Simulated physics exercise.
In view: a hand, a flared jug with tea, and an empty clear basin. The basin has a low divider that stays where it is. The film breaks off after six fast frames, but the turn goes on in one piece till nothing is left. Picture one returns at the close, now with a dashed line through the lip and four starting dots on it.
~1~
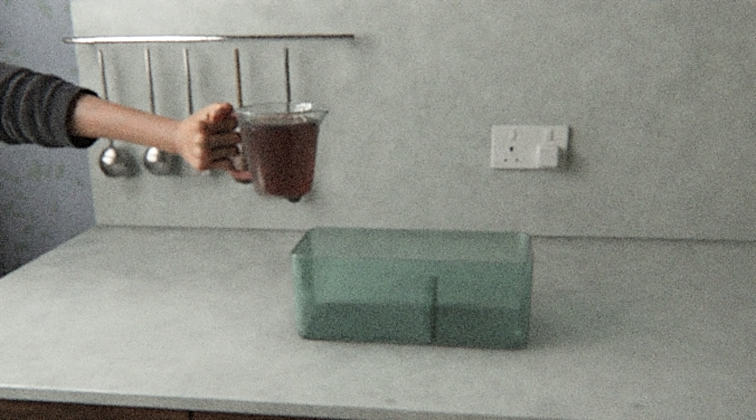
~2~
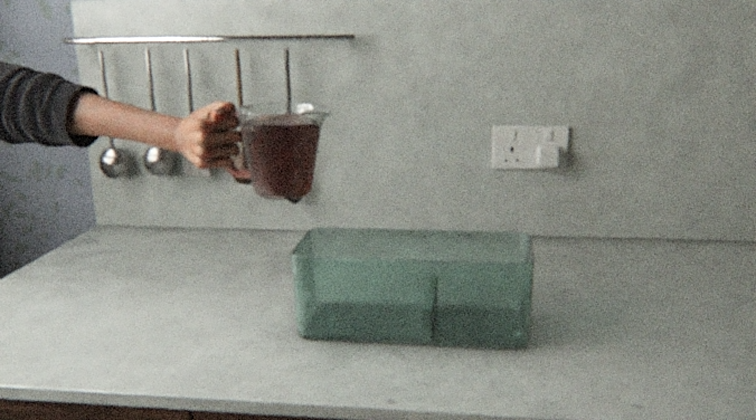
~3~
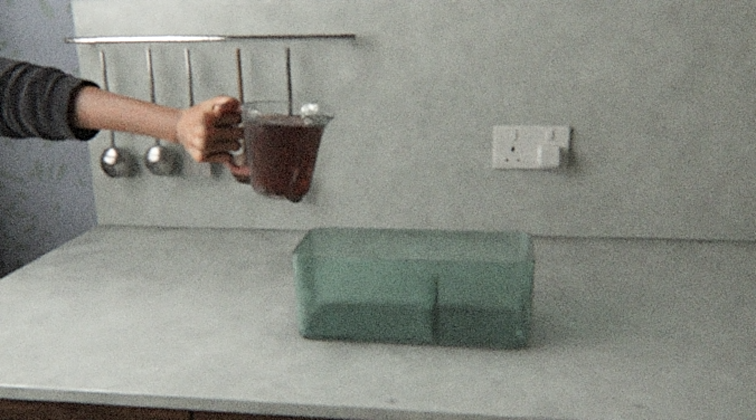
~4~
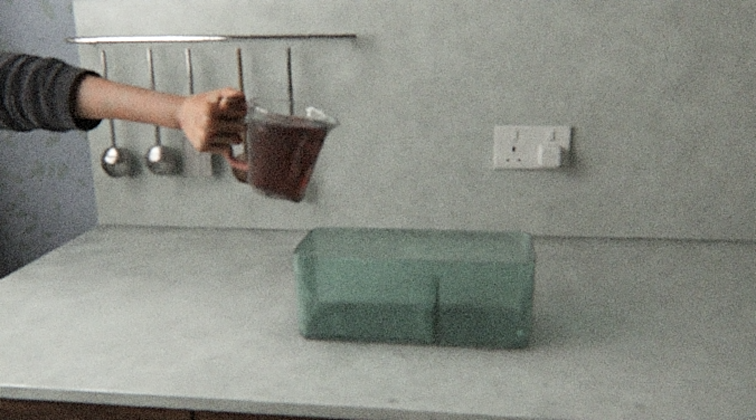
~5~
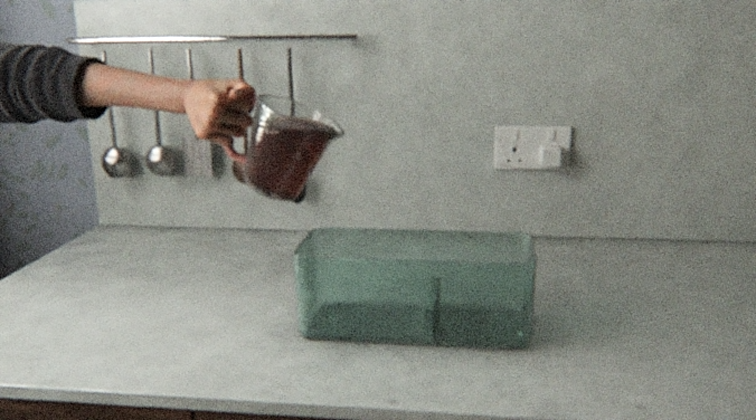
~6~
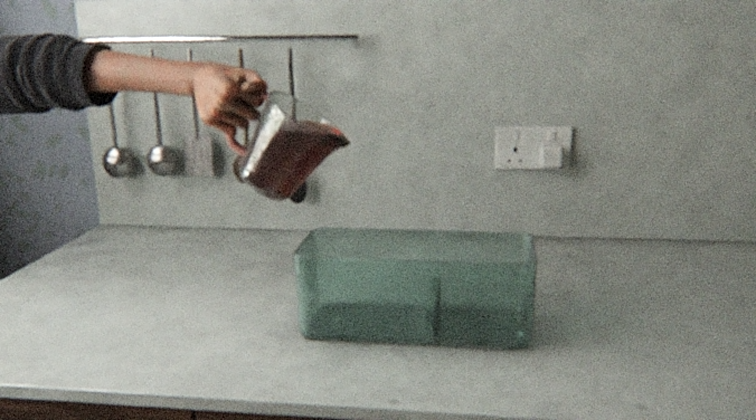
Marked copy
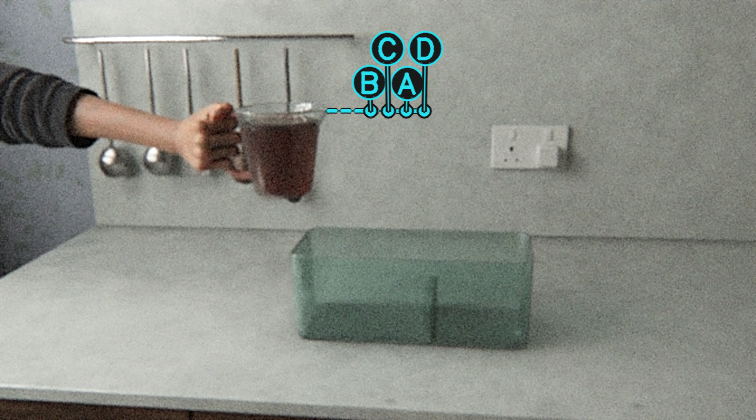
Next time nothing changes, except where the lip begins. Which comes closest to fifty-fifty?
Use place C.
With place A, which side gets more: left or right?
The right side.
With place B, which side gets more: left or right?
The left side.
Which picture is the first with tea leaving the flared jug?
In picture 6.
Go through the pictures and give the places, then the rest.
The first picture shows upright, lip at (328, 110); basin from (297, 335) to (528, 346); top of the wall at (430, 292); nothing has left yet.
The second picture shows upright, lip at (329, 112); nothing has left yet.
The third picture shows tipped about 6°, lip at (333, 116); nothing has left yet.
The fourth picture shows tipped about 14°, lip at (338, 123); nothing has left yet.
The fifth picture shows tipped about 23°, lip at (343, 133); nothing has left yet.
The sixth picture shows tipped about 34°, lip at (346, 146); tea is over the lip, down to (346, 146).
On the marked copy, A at (406, 111); B at (370, 110); C at (388, 110); D at (424, 111).
For place A, about 17 % ends left of the wall and 82 % right of it.
For place B, about 76 % ends left of the wall and 21 % right of it; 3 % is lost outside.
For place C, about 51 % ends left of the wall and 47 % right of it.
For place D, about 7 % ends left of the wall and 91 % right of it.
